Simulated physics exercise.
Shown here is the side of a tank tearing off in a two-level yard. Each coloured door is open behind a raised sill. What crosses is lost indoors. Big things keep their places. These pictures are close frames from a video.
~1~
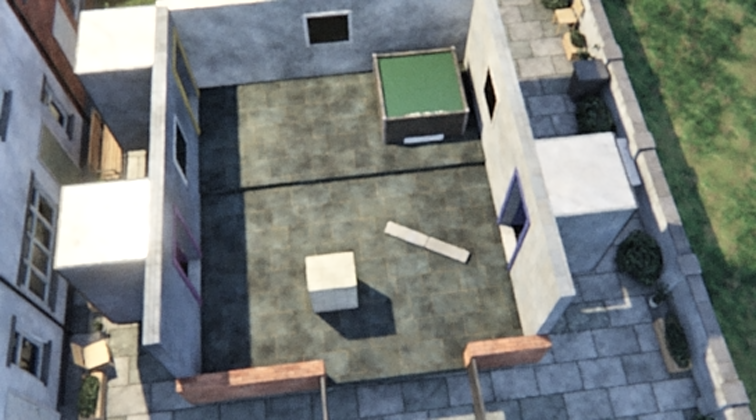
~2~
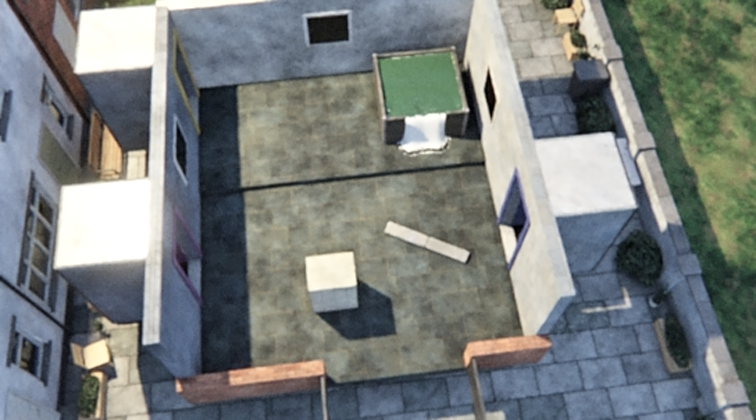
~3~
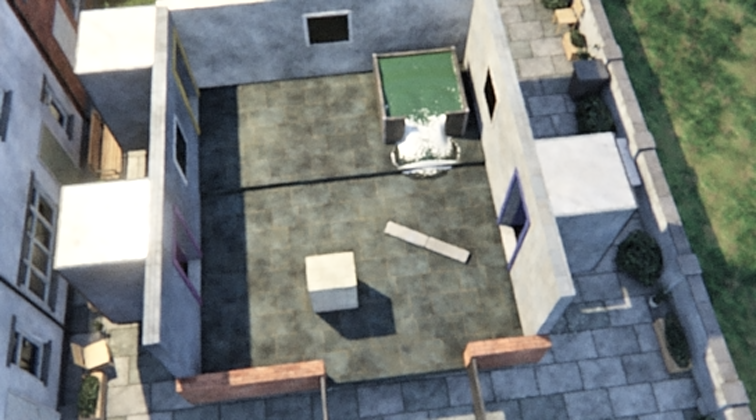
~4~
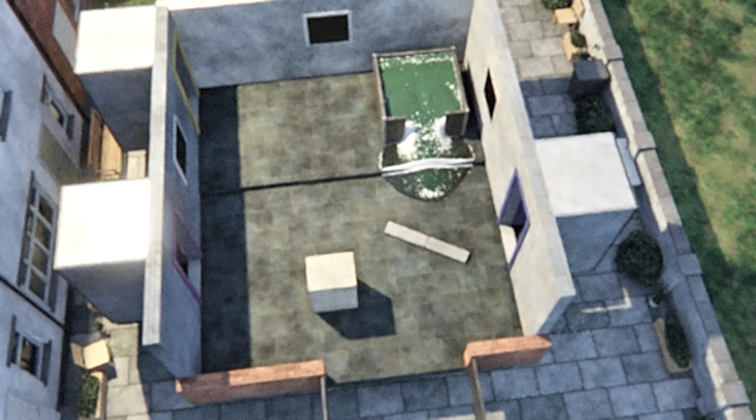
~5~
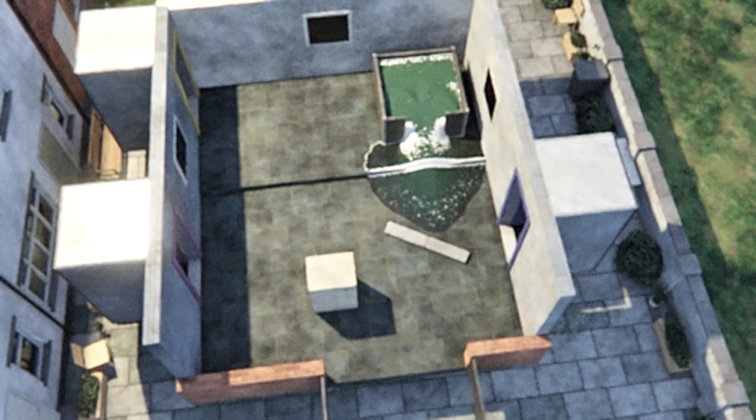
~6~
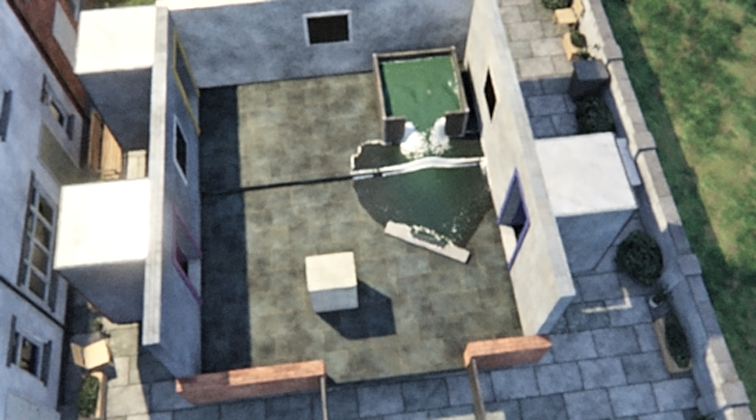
Green water sits level in an open tank at the back right of a walled yard, then bursts through its near side in a white, foaming gush. It crosses a dark line on the floor and fans out toward the viewer, reaching around a pale plank while a pale block stays dry.
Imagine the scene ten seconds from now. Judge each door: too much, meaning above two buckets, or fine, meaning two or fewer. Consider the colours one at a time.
Blue door: Too much, purple door: Too much, yellow door: Fine.
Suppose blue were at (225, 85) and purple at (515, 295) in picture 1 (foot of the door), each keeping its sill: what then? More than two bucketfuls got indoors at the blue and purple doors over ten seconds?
I'd say the blue door remains short of it and the purple door beats the mark.
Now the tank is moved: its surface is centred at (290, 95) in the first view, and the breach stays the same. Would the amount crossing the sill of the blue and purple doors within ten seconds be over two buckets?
Looking at both doors, the blue one doesn't reach it while the purple one breaks the limit.
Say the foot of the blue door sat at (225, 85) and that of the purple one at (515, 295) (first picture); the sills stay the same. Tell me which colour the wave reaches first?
The door marked purple.
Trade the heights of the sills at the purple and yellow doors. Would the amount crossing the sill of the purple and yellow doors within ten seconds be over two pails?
The purple door falls short, the yellow door falls short.
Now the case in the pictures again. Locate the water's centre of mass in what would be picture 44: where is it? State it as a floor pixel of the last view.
I'd say near (389, 234).
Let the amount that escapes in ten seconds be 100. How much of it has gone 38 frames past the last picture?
Roughly 75 %.
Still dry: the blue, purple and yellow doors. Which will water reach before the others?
I'd say the blue one.
A moment on, water covers 30 % of the floor; the blue door wet at the sill, nothing in, the purple door not reached, the yellow door not reached.
Next, water covers 45 % of the floor; the blue door under two buckets in, the purple door not reached, the yellow door not reached.
Then, water covers 45 % of the floor; the blue door over two buckets in, the purple door under two buckets in, the yellow door not reached.
Later, water covers 55 % of the floor; the blue door over two buckets in, the purple door over two buckets in, the yellow door not reached.
In the end, water covers 65 % of the floor; the blue door over two buckets in, the purple door over two buckets in, the yellow door not reached.
